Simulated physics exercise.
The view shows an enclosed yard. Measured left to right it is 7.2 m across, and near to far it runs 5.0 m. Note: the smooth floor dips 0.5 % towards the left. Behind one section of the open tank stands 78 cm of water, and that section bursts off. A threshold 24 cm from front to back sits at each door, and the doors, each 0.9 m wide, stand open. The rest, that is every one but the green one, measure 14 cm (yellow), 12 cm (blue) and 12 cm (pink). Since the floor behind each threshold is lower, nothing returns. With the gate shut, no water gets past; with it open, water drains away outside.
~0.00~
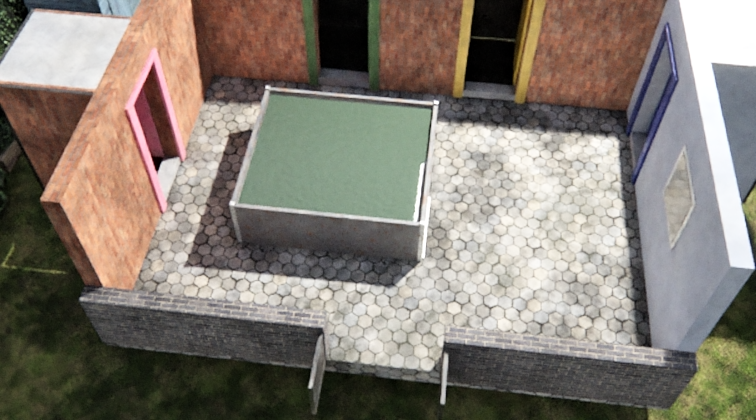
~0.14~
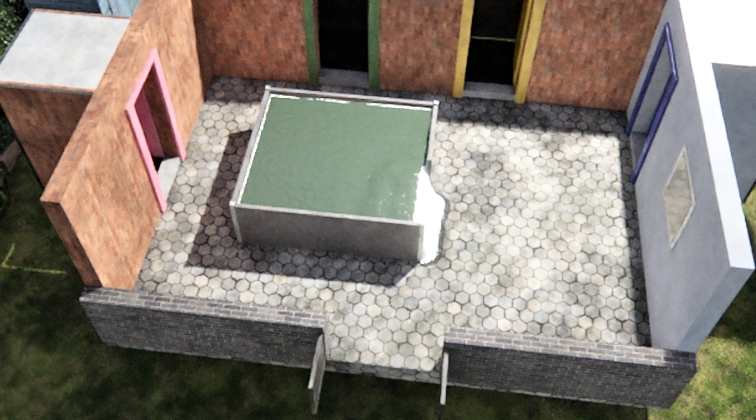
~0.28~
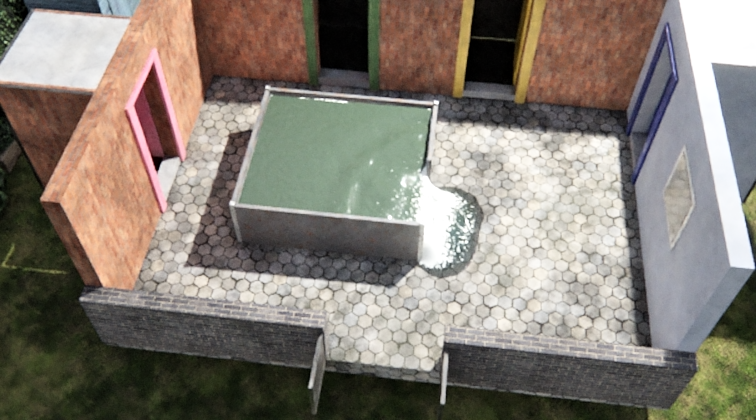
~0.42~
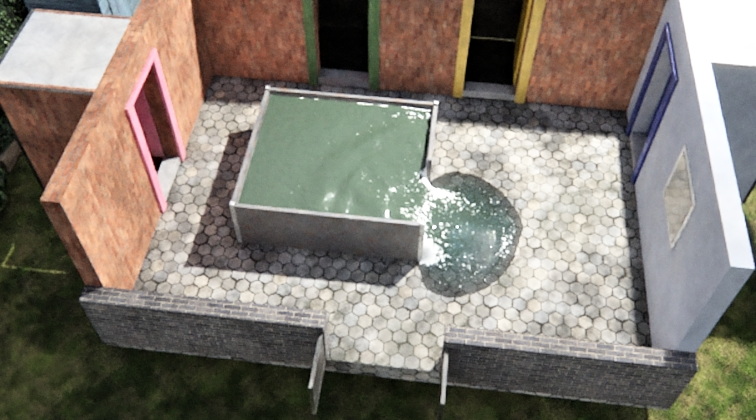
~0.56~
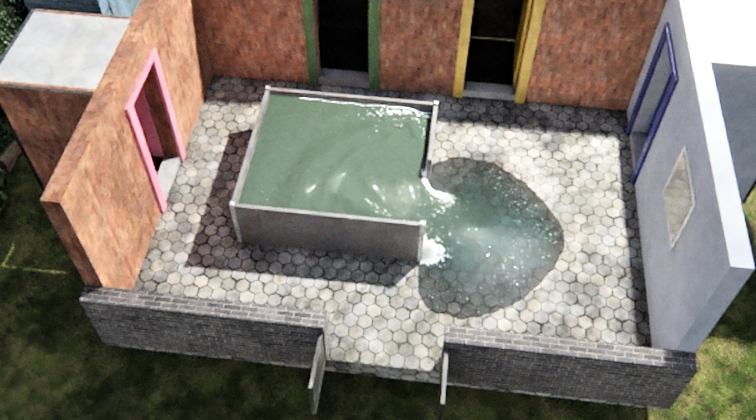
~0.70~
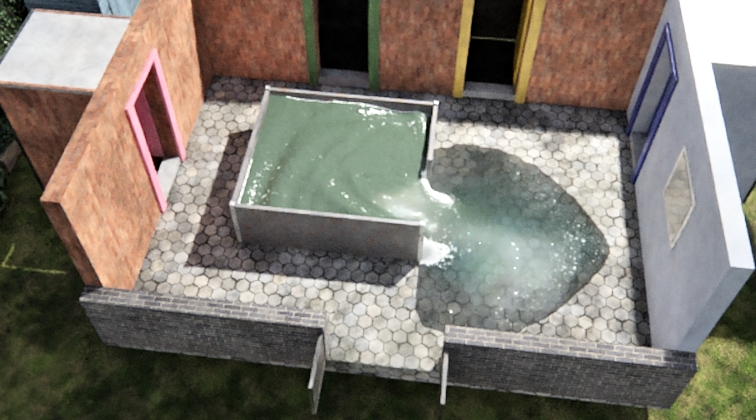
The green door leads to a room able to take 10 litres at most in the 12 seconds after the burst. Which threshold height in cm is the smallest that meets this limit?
A height of roughly 6 cm.
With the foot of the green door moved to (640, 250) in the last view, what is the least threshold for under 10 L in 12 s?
You'd want it roughly 33 cm high.
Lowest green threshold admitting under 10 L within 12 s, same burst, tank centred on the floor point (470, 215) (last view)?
That setup calls for roughly 15 cm.
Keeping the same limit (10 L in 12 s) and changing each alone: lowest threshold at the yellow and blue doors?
About 11.5 cm at yellow and about 23 cm at blue.
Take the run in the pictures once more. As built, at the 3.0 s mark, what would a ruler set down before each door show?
Centimetres: Yellow = 4, blue = 18, pink = 0, green = 0.
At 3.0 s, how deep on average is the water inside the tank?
Mean depth: Approx. 42 cm.
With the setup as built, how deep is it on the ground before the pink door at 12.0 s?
11.5 cm.
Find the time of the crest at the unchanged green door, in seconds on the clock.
It peaks at about 10.0 s.
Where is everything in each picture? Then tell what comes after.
The first picture shows still water, 78 cm deep, in the open tank at (340, 155); the green door at (342, 41) is dry.
In the second picture, water pours out at (422, 216) and has run 0.3 m, to (445, 210); about 11 cm deep outside, 78 cm at the back.
In the third picture, water pours out at (422, 217) and has run 0.8 m, to (475, 229); about 12 cm deep outside, 78 cm at the back.
In the fourth picture, water pours out at (422, 218) and has run 1.4 m, to (515, 236); about 9 cm deep outside, 78 cm at the back.
In the fifth picture, water pours out at (422, 218) and has run 2.0 m, to (556, 250); about 6 cm deep outside, 78 cm at the back.
In the sixth picture, water pours out at (422, 217) and has run 2.7 m, to (602, 254); about 5 cm deep outside, 77 cm at the back; 2.3 m in a straight line remain to the green door at (342, 41).
After 1.4 s water covers 40 % of the floor, deepest (44 cm) near (434, 234); it has not reached the green door.
After 3.0 s water covers 45 % of the floor, deepest (36 cm) near (617, 233); it has not reached the green door.
After 12.0 s water covers 95 % of the floor, deepest (20 cm) near (222, 81); 8 cm at the green door, 0 litres in over its 16 cm threshold.
At the green door as built, the water arrived by 4.4 s and peaked near 10 cm at 9.8 s.
With a threshold of 5.5 cm, 15 litres would have come in within the 12 s; with 7.5 cm, 4 litres. So under 10 litres takes about 6 cm.
